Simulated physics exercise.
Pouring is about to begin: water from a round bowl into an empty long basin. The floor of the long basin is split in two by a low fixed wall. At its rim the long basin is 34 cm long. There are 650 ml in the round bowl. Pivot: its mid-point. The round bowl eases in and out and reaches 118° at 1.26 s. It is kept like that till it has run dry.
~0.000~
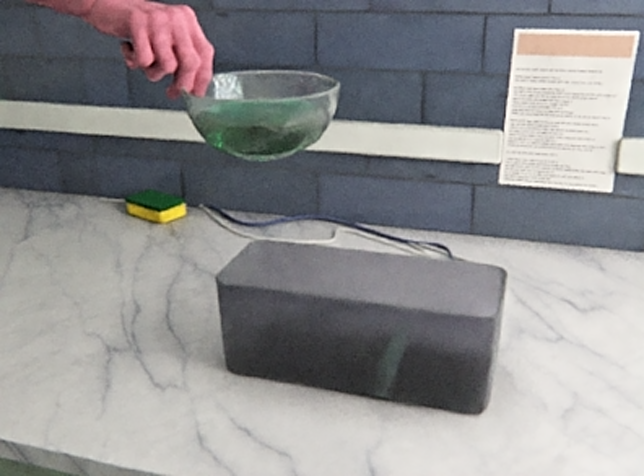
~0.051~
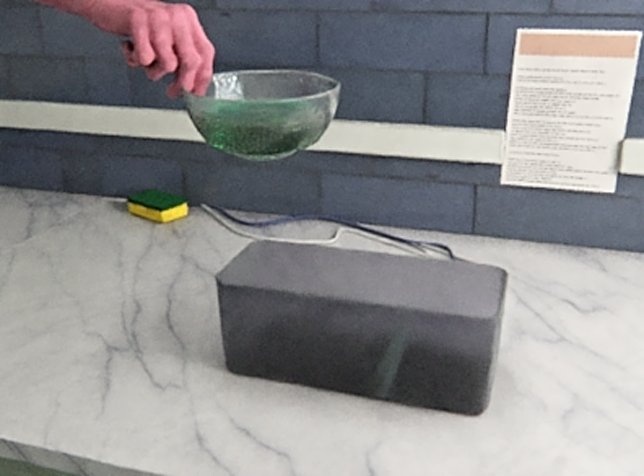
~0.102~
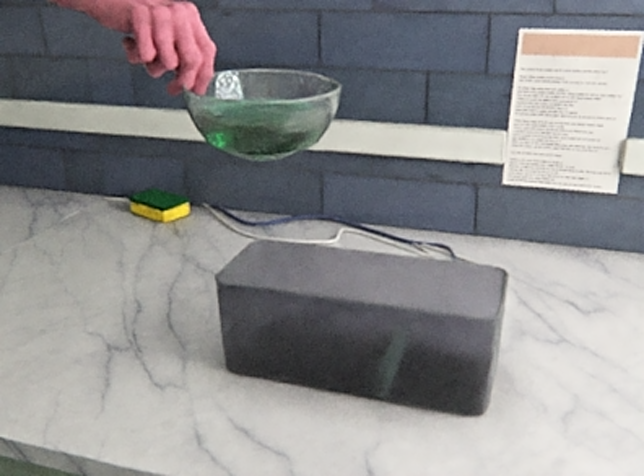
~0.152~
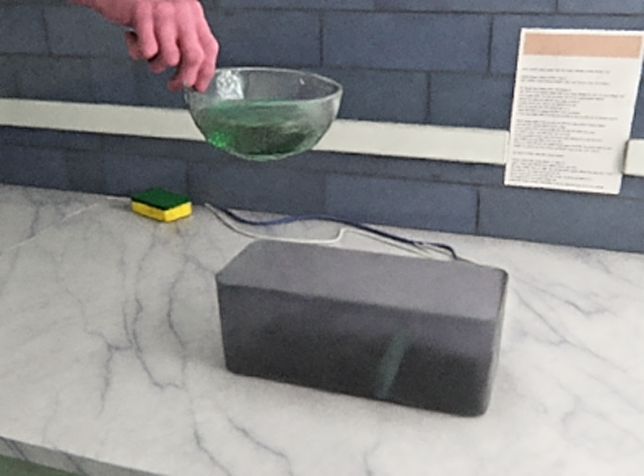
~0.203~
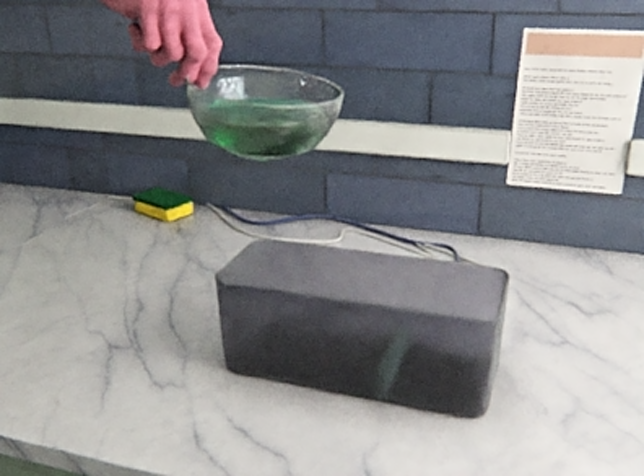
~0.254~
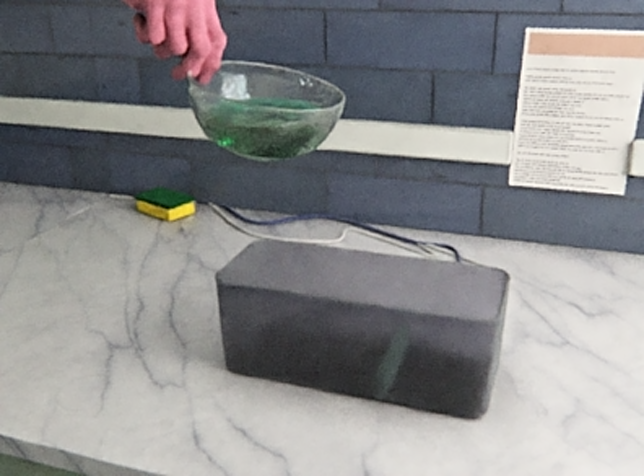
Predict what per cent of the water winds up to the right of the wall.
Roughly 35 per cent is past the wall.
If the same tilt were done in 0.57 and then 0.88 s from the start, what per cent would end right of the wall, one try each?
30 and 25 %.
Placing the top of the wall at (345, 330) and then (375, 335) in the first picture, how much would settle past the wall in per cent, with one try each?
Around 80 and 55 percent, in that order.
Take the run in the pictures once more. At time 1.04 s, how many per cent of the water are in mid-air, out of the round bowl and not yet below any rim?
Some 7 % is up in the air.
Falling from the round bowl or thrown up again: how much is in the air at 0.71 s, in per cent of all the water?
At that moment, about 42 percent.
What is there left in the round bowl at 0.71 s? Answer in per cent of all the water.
46 %.
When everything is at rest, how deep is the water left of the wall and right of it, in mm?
Some 16 mm on the left and some 16 mm on the right.
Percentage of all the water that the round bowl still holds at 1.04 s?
I reckon near 0 per cent still sits there.
By 0.71 s the tilt is 70° and 47 per cent is still to pour, 8 is left of the wall and 4 right of it.
By 1.04 s the tilt is 109° and 0 per cent is still to pour, 61 is left of the wall and 32 right of it.
By 1.38 s the tilt is 118° and 0 per cent is still to pour, 64 is left of the wall and 35 right of it.
By 1.76 s the tilt is 118° and 0 per cent is still to pour, 64 is left of the wall and 35 right of it.
At rest 64 per cent lies left of the wall, 35 right of it and 1 outside.
